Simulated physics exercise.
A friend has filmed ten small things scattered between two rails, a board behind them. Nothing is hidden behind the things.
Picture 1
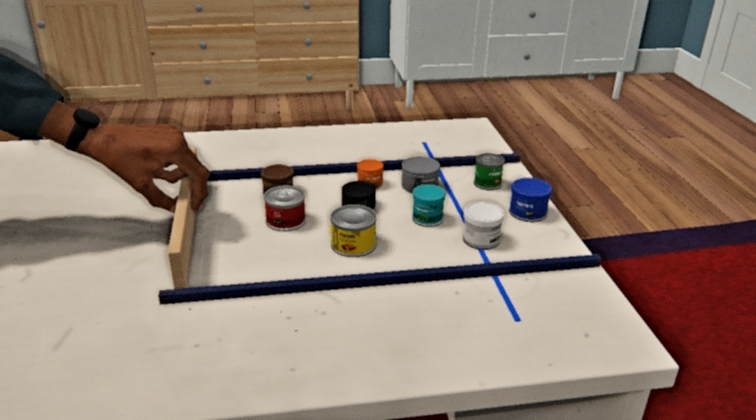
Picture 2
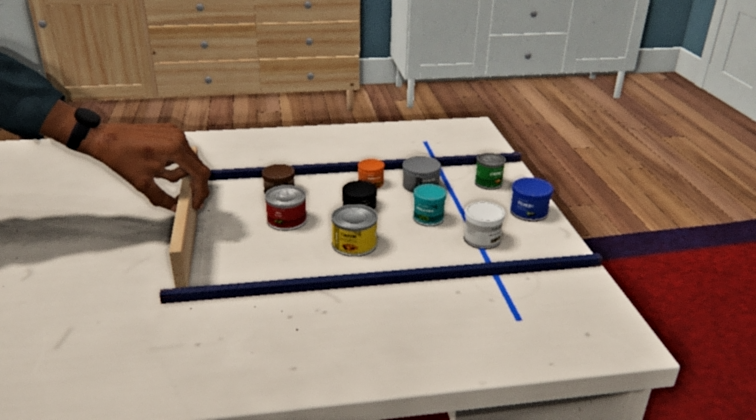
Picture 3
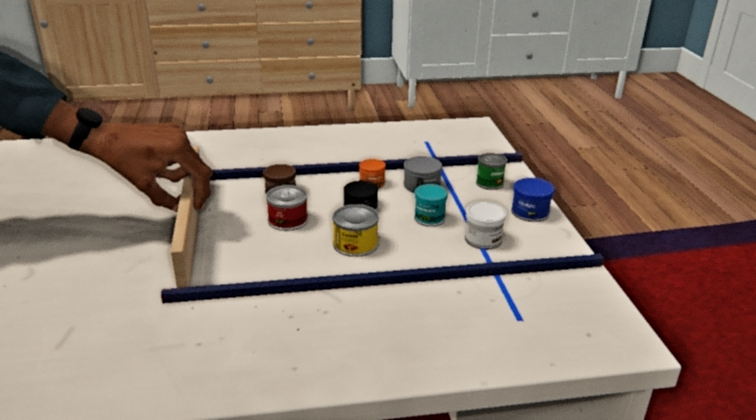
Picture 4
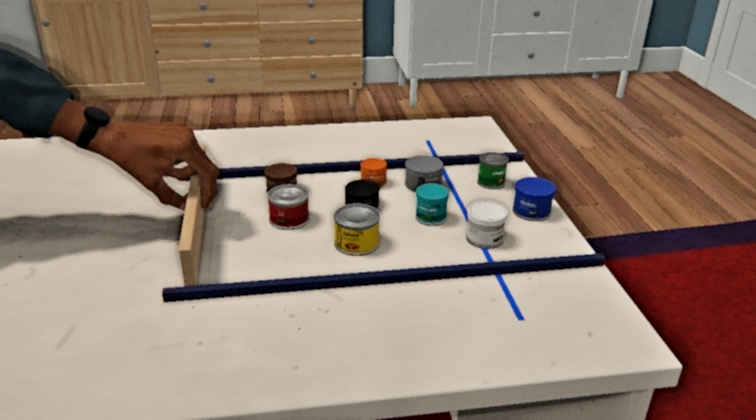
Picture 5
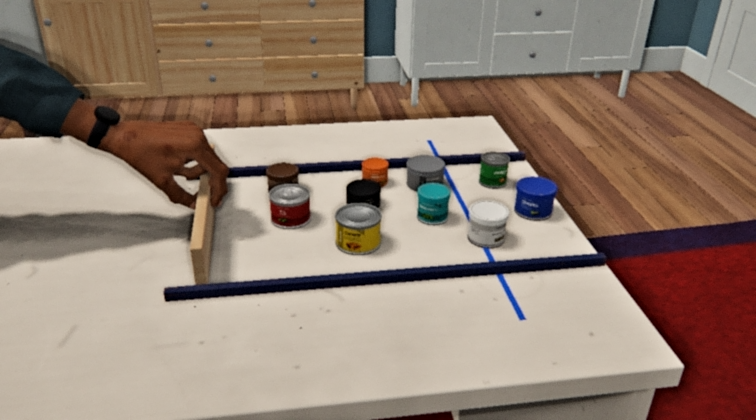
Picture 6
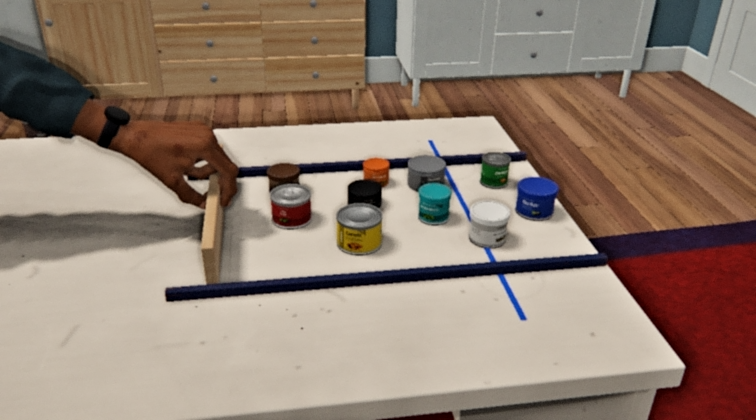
The footage shows small colored tins scattered between two dark rails on a white table, some beyond a blue line, while a hand holding a wooden board behind them slides it a short way right, not touching the tins.
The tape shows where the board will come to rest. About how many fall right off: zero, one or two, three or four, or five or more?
Outcome: The number that fall off is zero.
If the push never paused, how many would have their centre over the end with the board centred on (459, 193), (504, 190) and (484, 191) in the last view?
It would be 0, 2 and 1.
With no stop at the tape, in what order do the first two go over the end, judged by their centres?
They are the green tin, the blue tin.
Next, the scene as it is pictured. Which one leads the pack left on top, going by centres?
It is the green tin.
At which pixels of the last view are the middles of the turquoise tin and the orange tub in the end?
Near (522, 207) and (480, 161).
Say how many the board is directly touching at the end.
In contact: 3.
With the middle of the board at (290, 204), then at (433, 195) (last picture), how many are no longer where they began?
The counts are 2 and 9.
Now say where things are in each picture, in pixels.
The first frame shows blue tin (530, 200); green tin (489, 172); white tin (483, 226); board (187, 212); tape (461, 213).
The second frame shows green tin (490, 171); turquoise tin (429, 205).
The third frame shows white tin (485, 226); brown tin (280, 181).
The fourth frame shows blue tin (533, 199); red tin (289, 207).
The fifth frame shows green tin (494, 170); black tub (364, 196).
The sixth frame shows blue tin (536, 199); green tin (495, 171); white tin (489, 225); board (216, 208); tape (467, 211).
Early on, none off yet; blue tin at rest near (536, 199); green tin at rest near (495, 171); white tin at rest near (489, 225).
Finally, the number that fall off is zero.
